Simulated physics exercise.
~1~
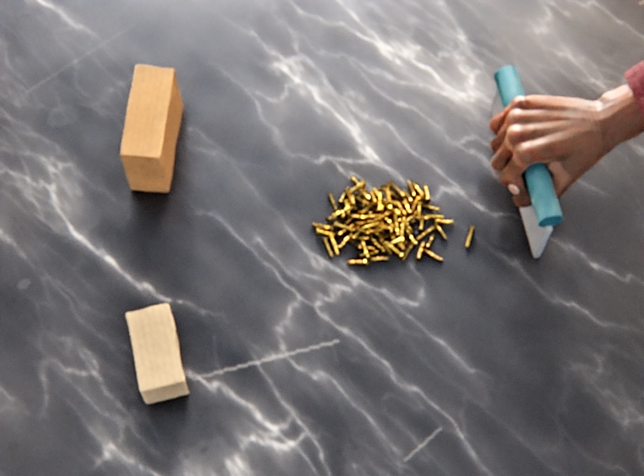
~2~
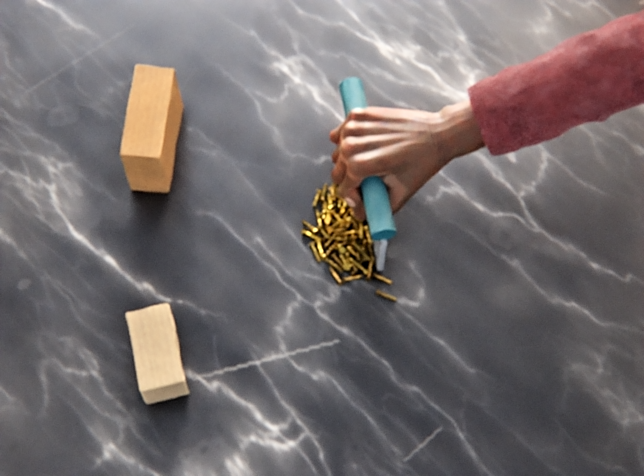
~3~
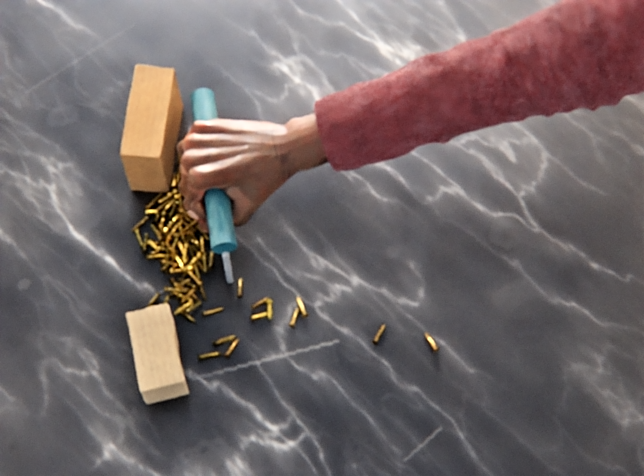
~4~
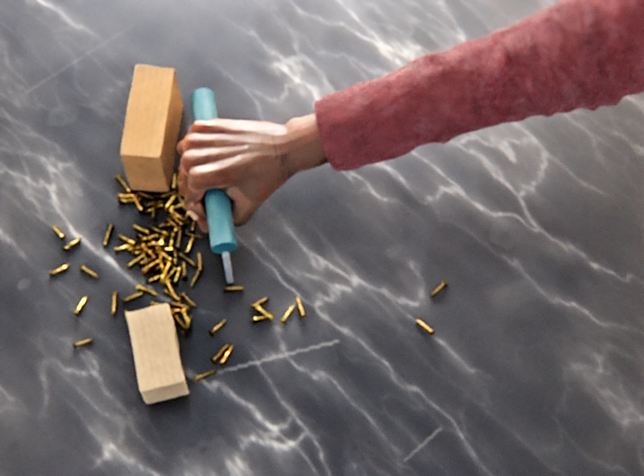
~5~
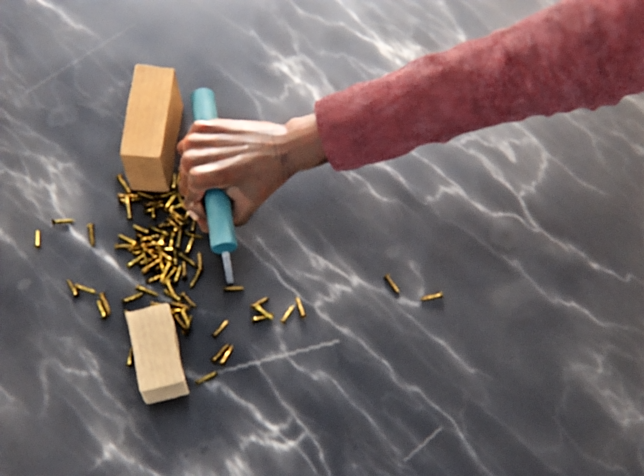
On a dark marbled surface, a hand holding a teal-handled scraper swept a pile of small brass-coloured screws left toward two wooden blocks and stopped there, with some spilling through the gap and many still bunched before it, a few trailing behind.
